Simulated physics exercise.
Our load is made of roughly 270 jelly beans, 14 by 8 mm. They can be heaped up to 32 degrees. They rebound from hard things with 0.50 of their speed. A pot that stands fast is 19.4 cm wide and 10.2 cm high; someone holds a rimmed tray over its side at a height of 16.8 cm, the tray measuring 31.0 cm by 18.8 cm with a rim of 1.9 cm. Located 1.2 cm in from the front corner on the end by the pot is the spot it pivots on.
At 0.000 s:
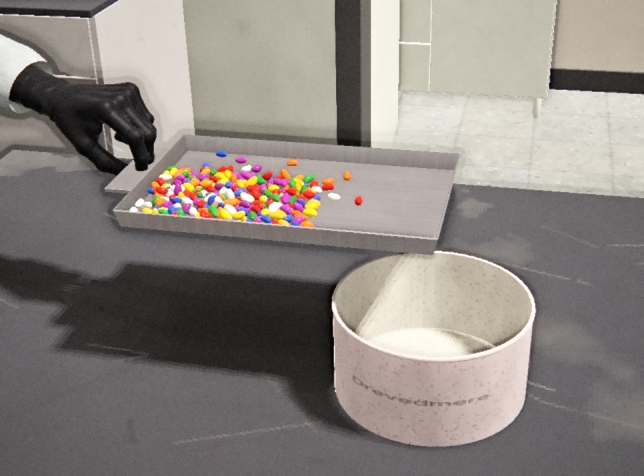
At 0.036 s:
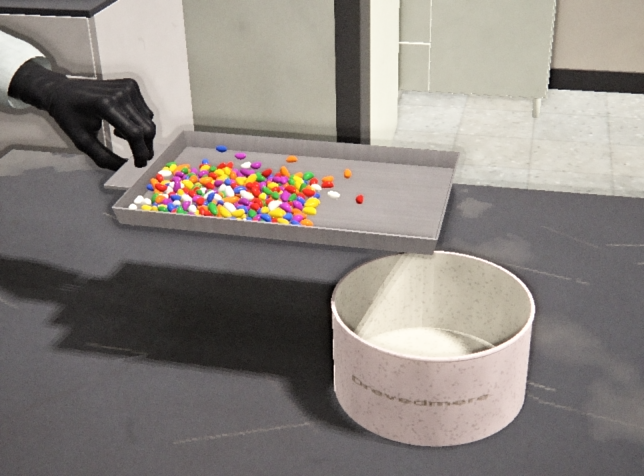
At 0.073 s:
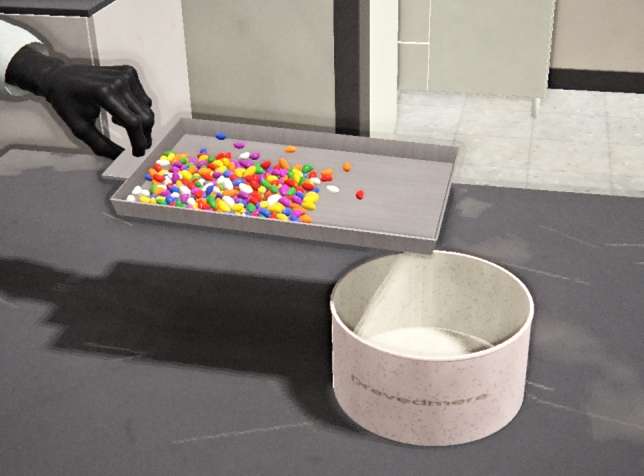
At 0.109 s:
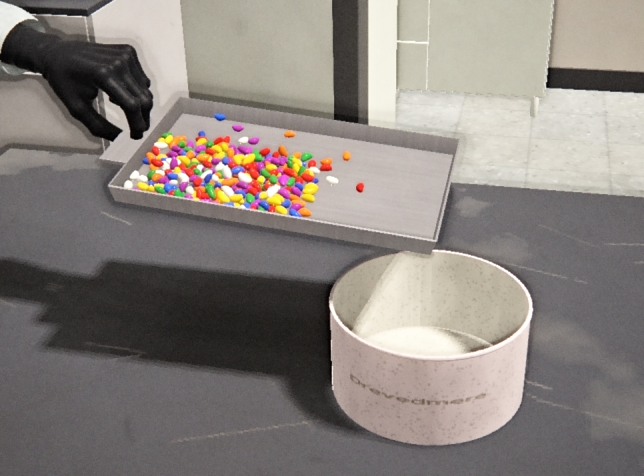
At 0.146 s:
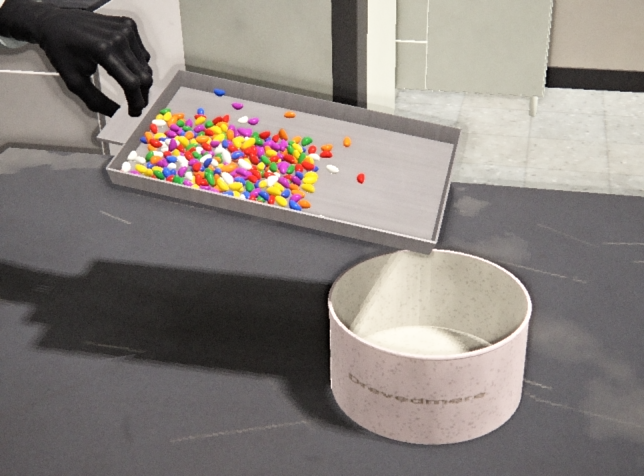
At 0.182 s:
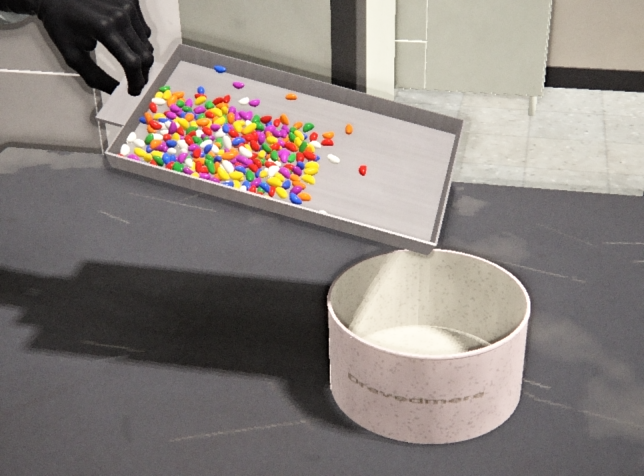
Colourful candies resting in a grey tray as a black-gloved hand raises its left end, slanting it toward a speckled pot.
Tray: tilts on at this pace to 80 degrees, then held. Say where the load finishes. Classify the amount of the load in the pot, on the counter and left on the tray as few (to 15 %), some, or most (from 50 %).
Tray: Few. Pot: Some. Counter: Most.
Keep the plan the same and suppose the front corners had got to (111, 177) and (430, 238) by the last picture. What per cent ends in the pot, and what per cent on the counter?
Pot 70; counter 25.
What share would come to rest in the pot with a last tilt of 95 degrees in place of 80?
In that case some 40 per cent.
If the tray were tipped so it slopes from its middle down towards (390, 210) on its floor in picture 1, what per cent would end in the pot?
The share would be about 50 percent.
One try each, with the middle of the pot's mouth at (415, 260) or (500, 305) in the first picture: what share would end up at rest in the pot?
Roughly 0 per cent, then 45 per cent.
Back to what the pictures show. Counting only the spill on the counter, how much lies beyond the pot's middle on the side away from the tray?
90 %.
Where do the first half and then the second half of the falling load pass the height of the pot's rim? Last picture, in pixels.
Roughly (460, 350) to begin with, later roughly (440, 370).
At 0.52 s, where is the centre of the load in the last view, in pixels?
Roughly pixel (322, 143).
After 0.39 s, tilt 51 degrees; the tray holds 100 %, the pot 0 %.
Then, at 0.52 s, tilt 71 degrees; the tray holds 100 %, the pot 0 %.
Then, at 0.78 s, tilt 80 degrees; the tray holds 5 %, the pot 35 %.
By 2.4 s all is still; tray 0 %, pot 40 %, counter 55 %.
